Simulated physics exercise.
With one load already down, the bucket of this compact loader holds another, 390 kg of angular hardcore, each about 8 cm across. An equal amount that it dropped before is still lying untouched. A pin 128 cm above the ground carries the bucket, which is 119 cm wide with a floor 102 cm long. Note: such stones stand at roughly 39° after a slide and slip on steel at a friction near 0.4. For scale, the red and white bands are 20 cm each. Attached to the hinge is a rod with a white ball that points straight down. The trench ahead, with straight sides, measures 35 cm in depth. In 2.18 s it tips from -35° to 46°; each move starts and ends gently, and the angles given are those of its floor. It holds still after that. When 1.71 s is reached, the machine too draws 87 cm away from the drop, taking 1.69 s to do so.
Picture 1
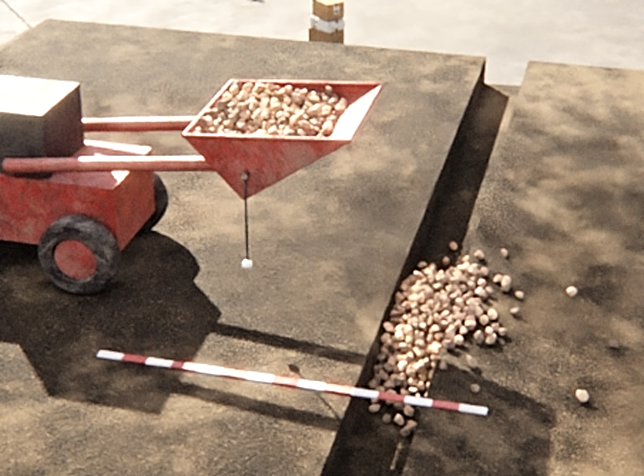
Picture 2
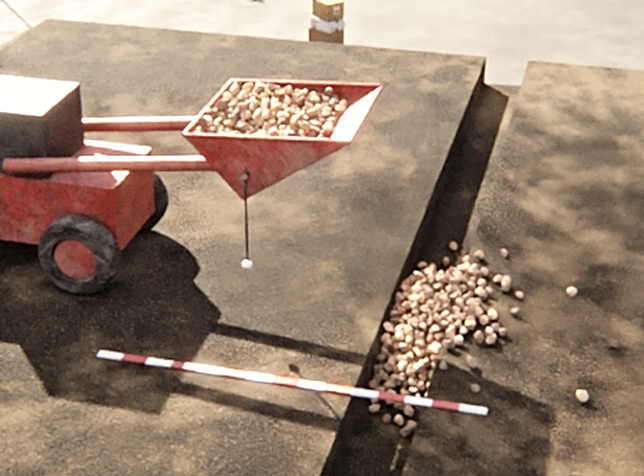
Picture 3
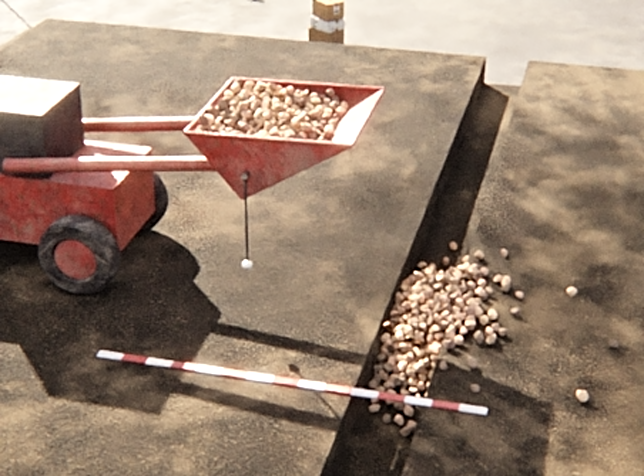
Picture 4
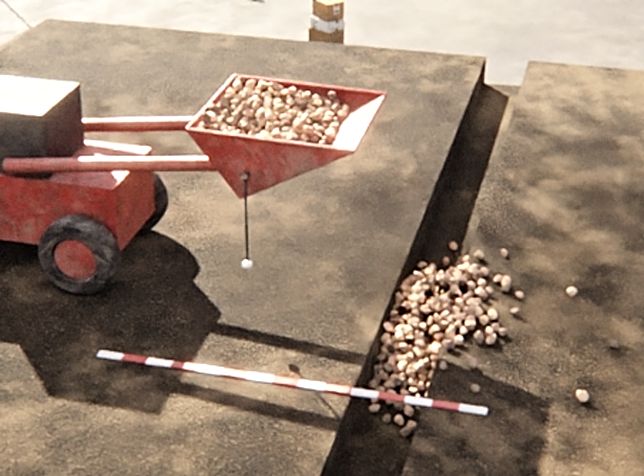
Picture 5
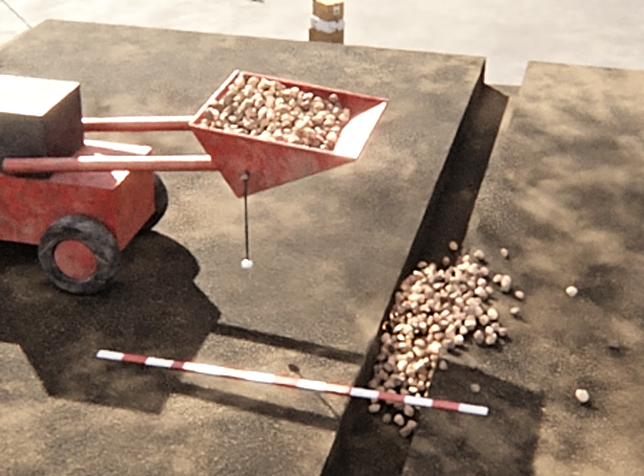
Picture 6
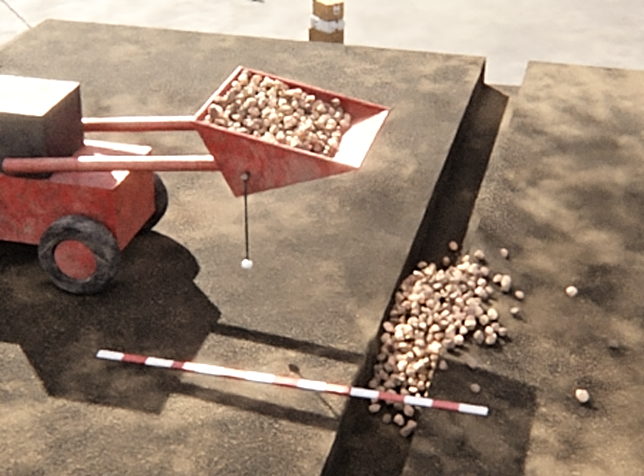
A red loader stood on the ground with a bucket full of rounded stones, near a trench partly filled with more stones, and its bucket slowly tilted a little, the right end lowering slightly.
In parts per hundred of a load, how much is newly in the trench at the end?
Roughly 22 parts in a hundred.
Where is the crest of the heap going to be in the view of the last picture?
Note: Crest near (344, 266).
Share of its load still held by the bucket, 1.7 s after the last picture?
About 5 per cent.
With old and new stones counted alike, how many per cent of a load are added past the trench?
0 in a hundred.
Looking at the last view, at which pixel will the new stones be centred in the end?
Their middle rests near (355, 287).
Then, 1.0 s after the last picture the floor is at 34°; in per cent of one load, 99 in the bucket, 1 short of the trench, 90 in the trench, 10 past the trench; the foremost stones are at (538, 322).
Then, 1.7 s after the last picture the floor is at 46°; in per cent of one load, 6 in the bucket, 84 short of the trench, 100 in the trench, 10 past the trench; the foremost stones are at (538, 322).
Then, 3.2 s after the last picture the floor is at 46°; in per cent of one load, 0 in the bucket, 78 short of the trench, 111 in the trench, 10 past the trench; the foremost stones are at (538, 322).
Then, 5.9 s after the last picture the floor is at 46°; in per cent of one load, 0 in the bucket, 78 short of the trench, 111 in the trench, 10 past the trench; the foremost stones are at (538, 322). Net gain in the trench, 22.
